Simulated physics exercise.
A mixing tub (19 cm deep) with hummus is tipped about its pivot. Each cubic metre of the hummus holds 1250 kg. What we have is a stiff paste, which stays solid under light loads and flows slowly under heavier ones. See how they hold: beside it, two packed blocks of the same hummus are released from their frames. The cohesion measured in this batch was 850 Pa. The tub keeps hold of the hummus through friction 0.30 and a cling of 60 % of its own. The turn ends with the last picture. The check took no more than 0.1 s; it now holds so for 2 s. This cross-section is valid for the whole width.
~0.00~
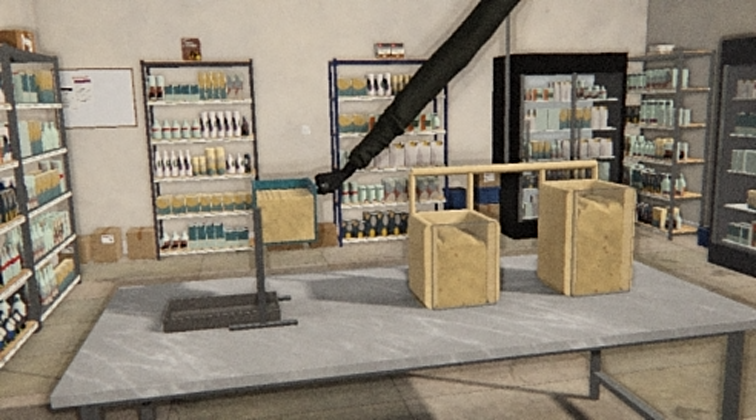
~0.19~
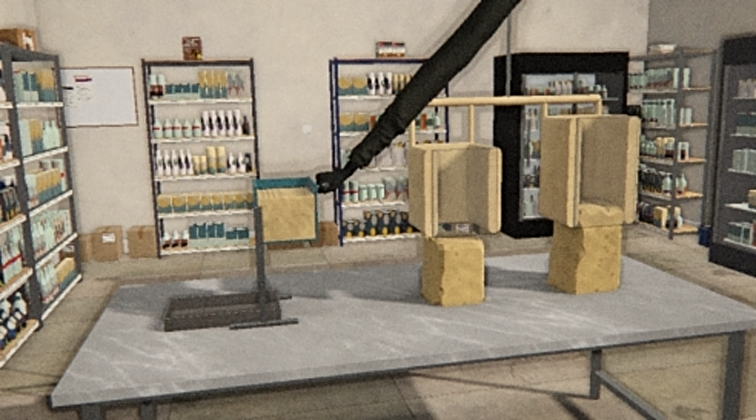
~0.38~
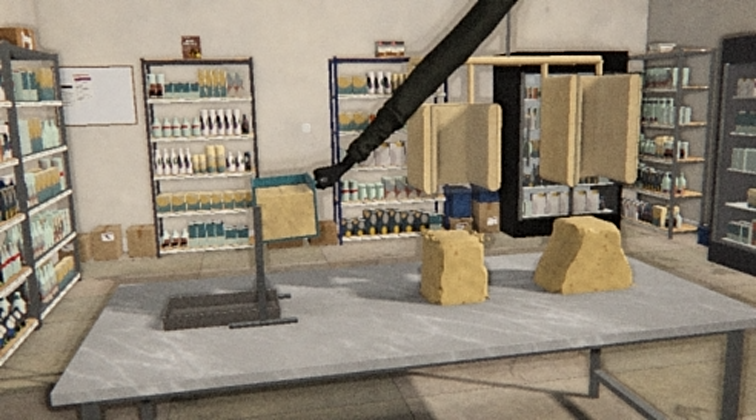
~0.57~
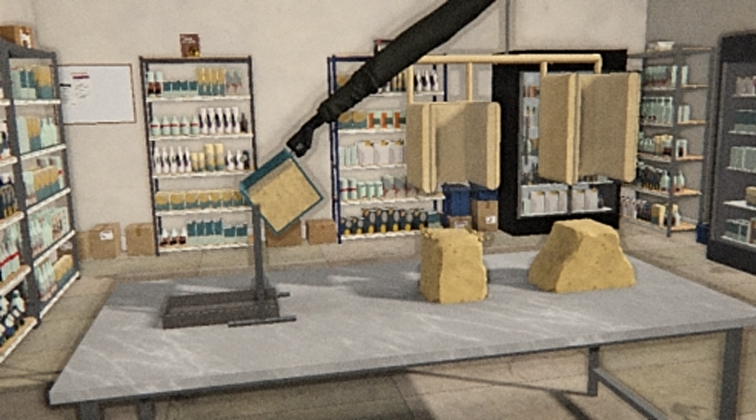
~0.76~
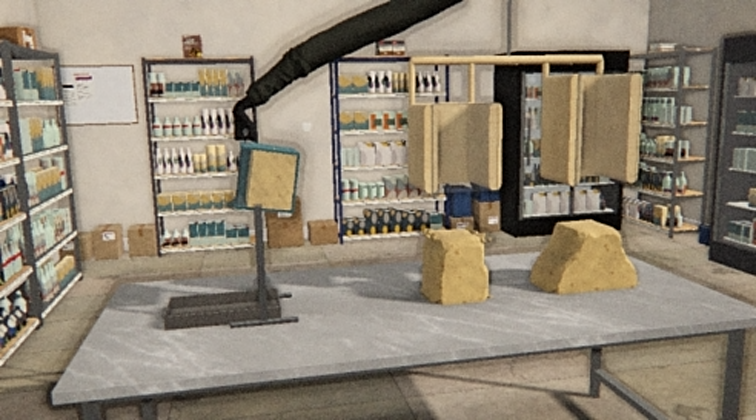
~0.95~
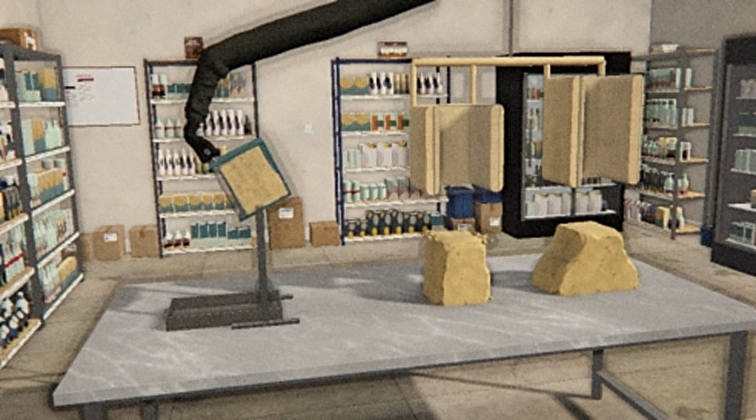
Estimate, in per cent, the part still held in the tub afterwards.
The part still in the tub is about 0 %.
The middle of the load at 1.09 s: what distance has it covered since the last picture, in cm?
5 cm.
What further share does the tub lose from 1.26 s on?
Around 25 percent of the load.
After 1.09 s, the tub is at 115 degrees and holds 87 %.
After 1.26 s, the tub is at 115 degrees and holds 24 %.
After 1.43 s, the tub is at 115 degrees and holds 0 %.
After 1.60 s, the tub is at 115 degrees and holds 0 %.
After 2.95 s, at the end, the tub is at 115 degrees and holds 0 %.
